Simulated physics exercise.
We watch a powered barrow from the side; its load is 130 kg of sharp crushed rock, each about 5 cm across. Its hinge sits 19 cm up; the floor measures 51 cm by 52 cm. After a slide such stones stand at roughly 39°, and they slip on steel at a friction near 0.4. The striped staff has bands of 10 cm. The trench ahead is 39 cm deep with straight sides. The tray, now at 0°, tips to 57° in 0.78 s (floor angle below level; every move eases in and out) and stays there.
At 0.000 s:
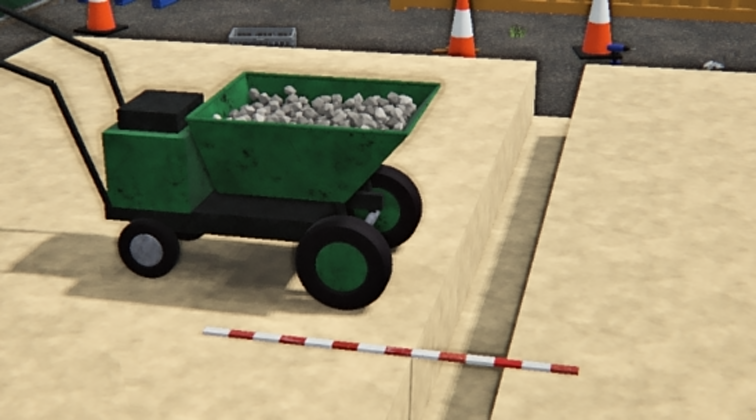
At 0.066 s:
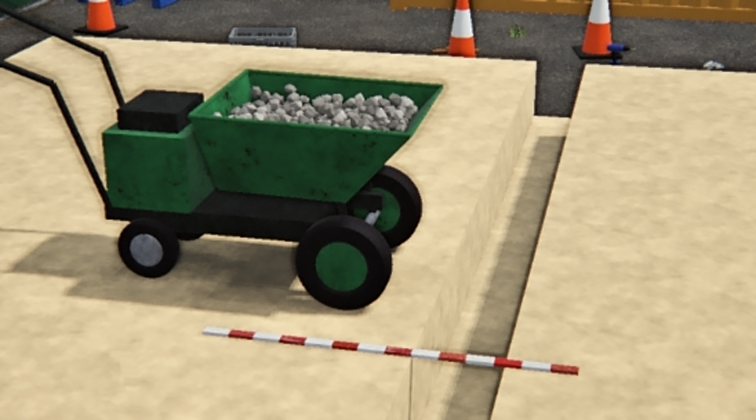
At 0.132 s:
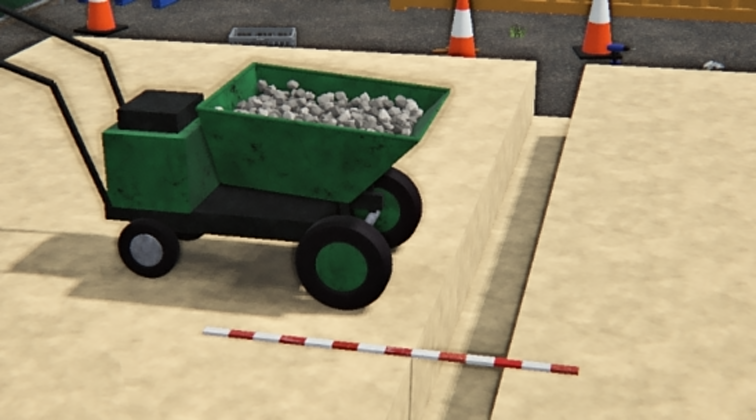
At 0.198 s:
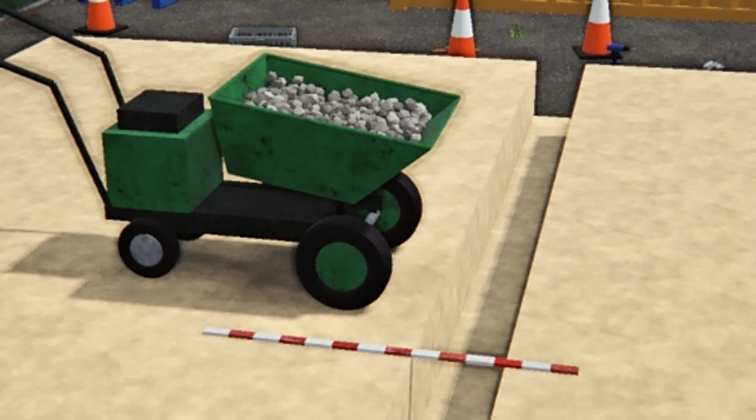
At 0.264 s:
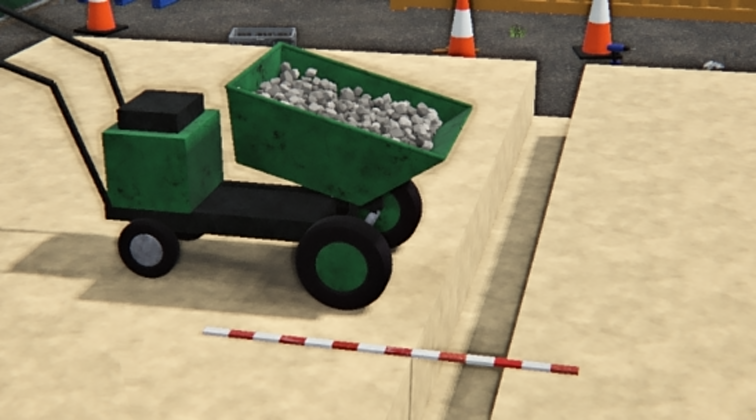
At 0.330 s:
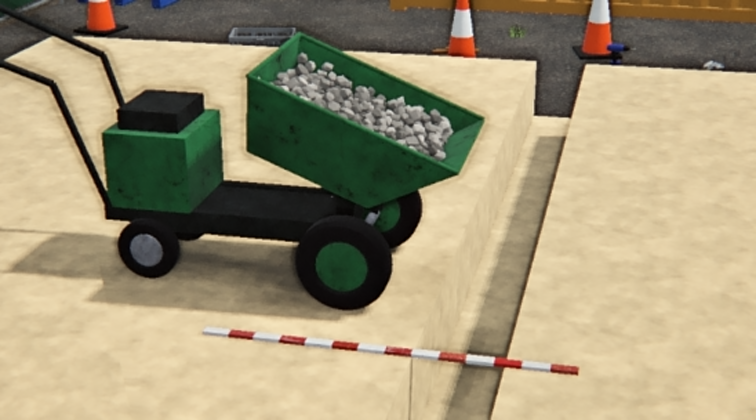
The green tray of a powered barrow tilts down to the right, carrying grey crushed rock.
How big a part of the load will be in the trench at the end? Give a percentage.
About 8 per cent.
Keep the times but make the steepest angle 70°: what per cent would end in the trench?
Then about 25 per cent.
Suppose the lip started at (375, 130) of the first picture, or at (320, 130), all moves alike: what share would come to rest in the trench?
About 20 and 35 per cent.
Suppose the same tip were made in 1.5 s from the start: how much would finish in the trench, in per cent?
In that case some 10 per cent.
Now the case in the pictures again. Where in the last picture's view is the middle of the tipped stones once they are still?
Their middle is at about (555, 294).
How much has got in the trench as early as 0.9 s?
About 0 per cent by then.
After 0.6 s the floor is at 48°; 100 % in the tray; the foremost stones are at (478, 198).
After 0.9 s the floor is at 57°; 97 % in the tray, 1 % in the trench, 2 % past the trench; the foremost stones are at (547, 286).
After 1.2 s the floor is at 57°; 76 % in the tray, 2 % in the trench, 22 % past the trench; the foremost stones are at (632, 305).
After 3.2 s the floor is at 57°; 65 % in the tray, 8 % in the trench, 26 % past the trench; the foremost stones are at (666, 312).
